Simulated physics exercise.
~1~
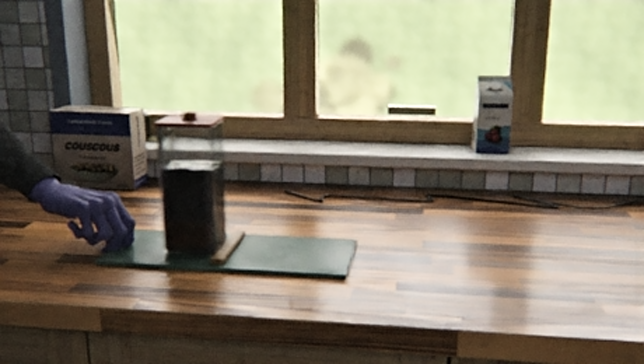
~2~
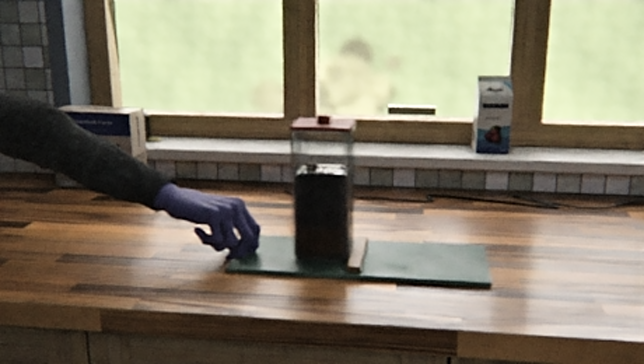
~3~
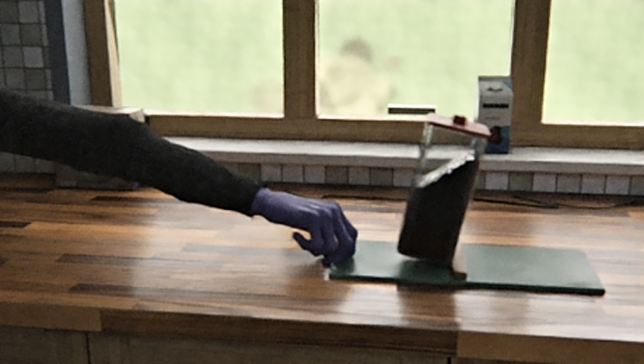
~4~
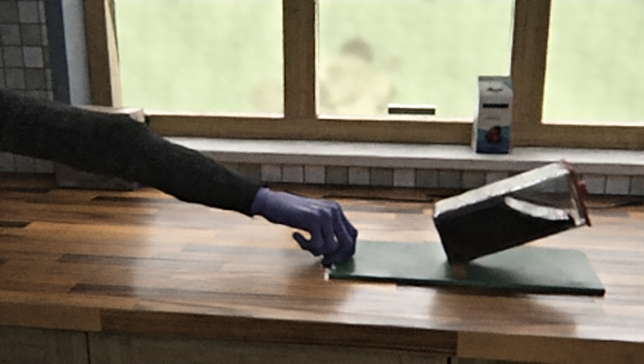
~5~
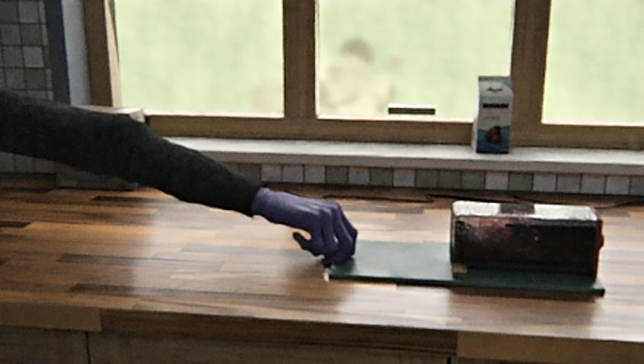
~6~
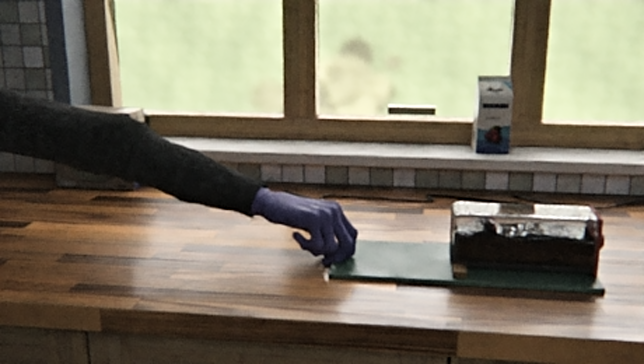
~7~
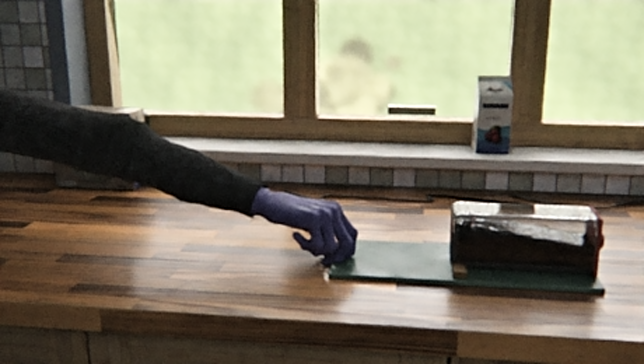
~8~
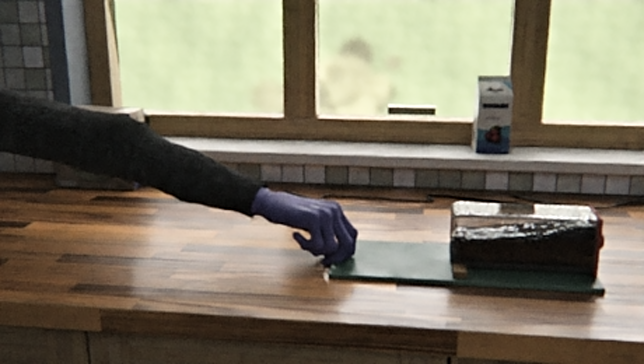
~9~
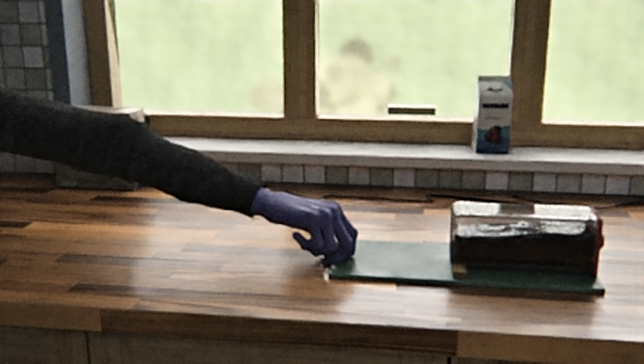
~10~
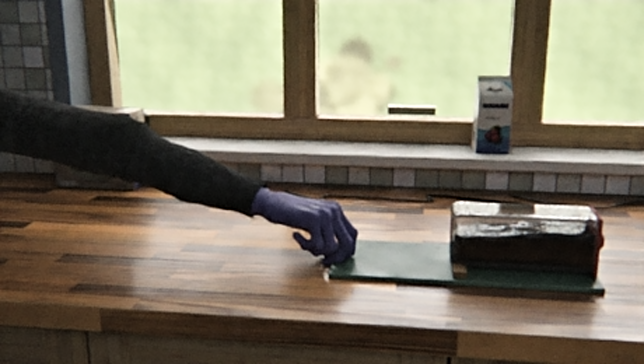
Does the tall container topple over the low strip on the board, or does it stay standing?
It topples over the strip to the right and ends up lying on its side on the green board.
A tall clear container of dark liquid rode upright on a green board as a purple-gloved hand moved it right along a wooden counter, then it tipped over to the right when the board stopped and ended lying on its side.
